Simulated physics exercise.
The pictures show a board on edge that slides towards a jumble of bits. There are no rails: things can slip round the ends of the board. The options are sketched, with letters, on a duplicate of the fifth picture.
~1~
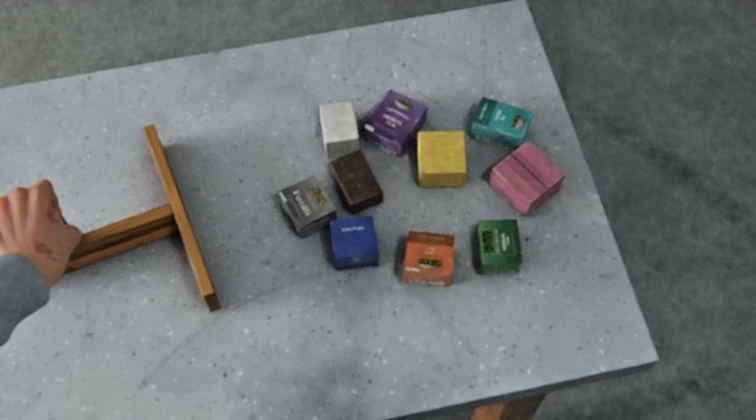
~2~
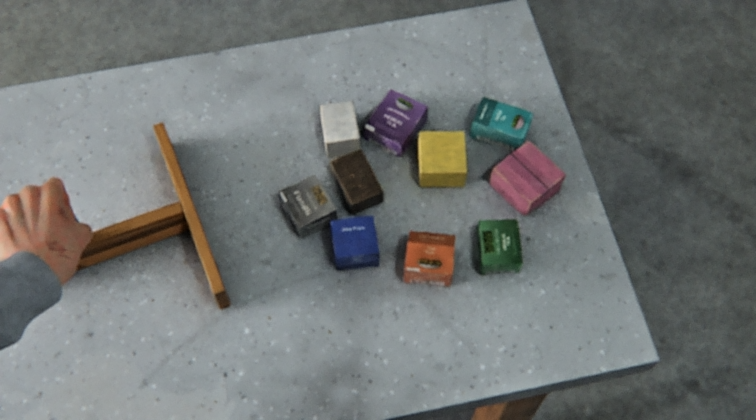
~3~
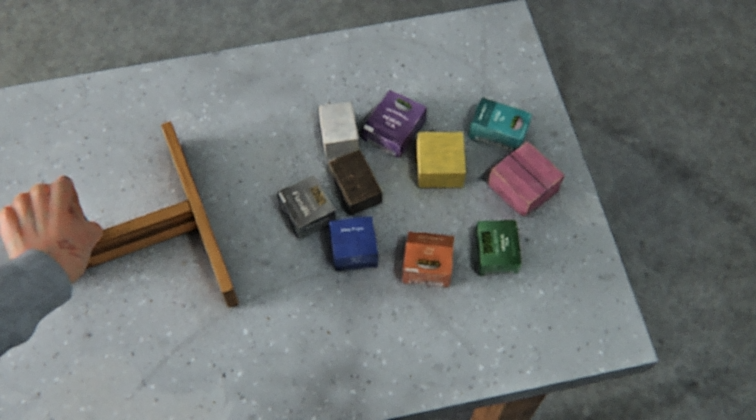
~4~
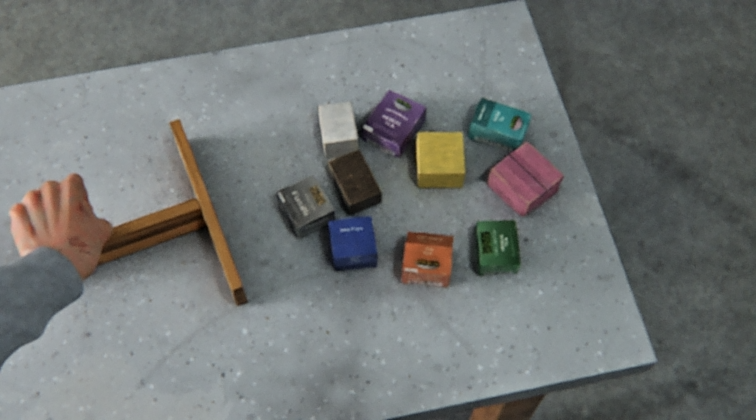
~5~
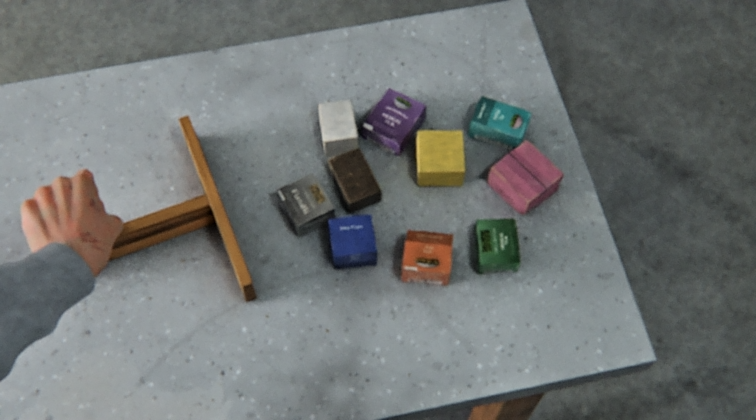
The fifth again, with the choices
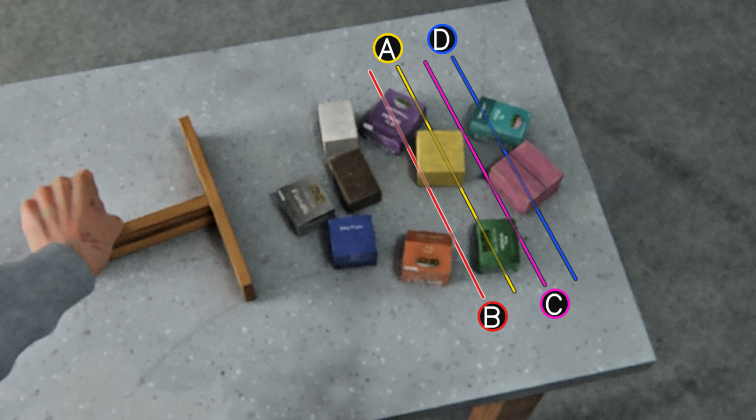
At first, a hand at the left grips the handle of a wooden pusher, its long board set apart from a loose cluster of colourful boxes and blocks on a speckled grey tabletop. The hand then slides it slowly rightward, narrowing the gap, while the cluster stays still and untouched.
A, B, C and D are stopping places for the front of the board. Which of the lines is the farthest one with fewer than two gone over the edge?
The farthest such stop is C.
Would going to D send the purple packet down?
No.
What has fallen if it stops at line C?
The turquoise box goes over.
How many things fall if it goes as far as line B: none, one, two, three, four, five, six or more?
By then, none.
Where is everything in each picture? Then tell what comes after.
Blue packet (354, 243); black block (357, 182); yellow block (442, 159), in the first picture.
Board (187, 204); turquoise box (502, 125), in the second picture.
Board (195, 203); orange box (429, 259), in the third picture.
Board (204, 200); purple packet (394, 124), in the fourth picture.
Board (214, 197); white block (338, 128); blue packet (353, 242); black block (355, 181), in the fifth picture.
On the copy, A at (452, 172); B at (423, 178); C at (482, 167); D at (510, 161).
On C. First, board (312, 179); blue packet (365, 238); black block (377, 175).
Then, board (408, 161); turquoise box (527, 111); yellow block (502, 136).
Finally, board (481, 148); turquoise box over the edge; yellow block (556, 107); one fallen.
By contrast, A is within the limit but short; B is within the limit but short; D drops three.
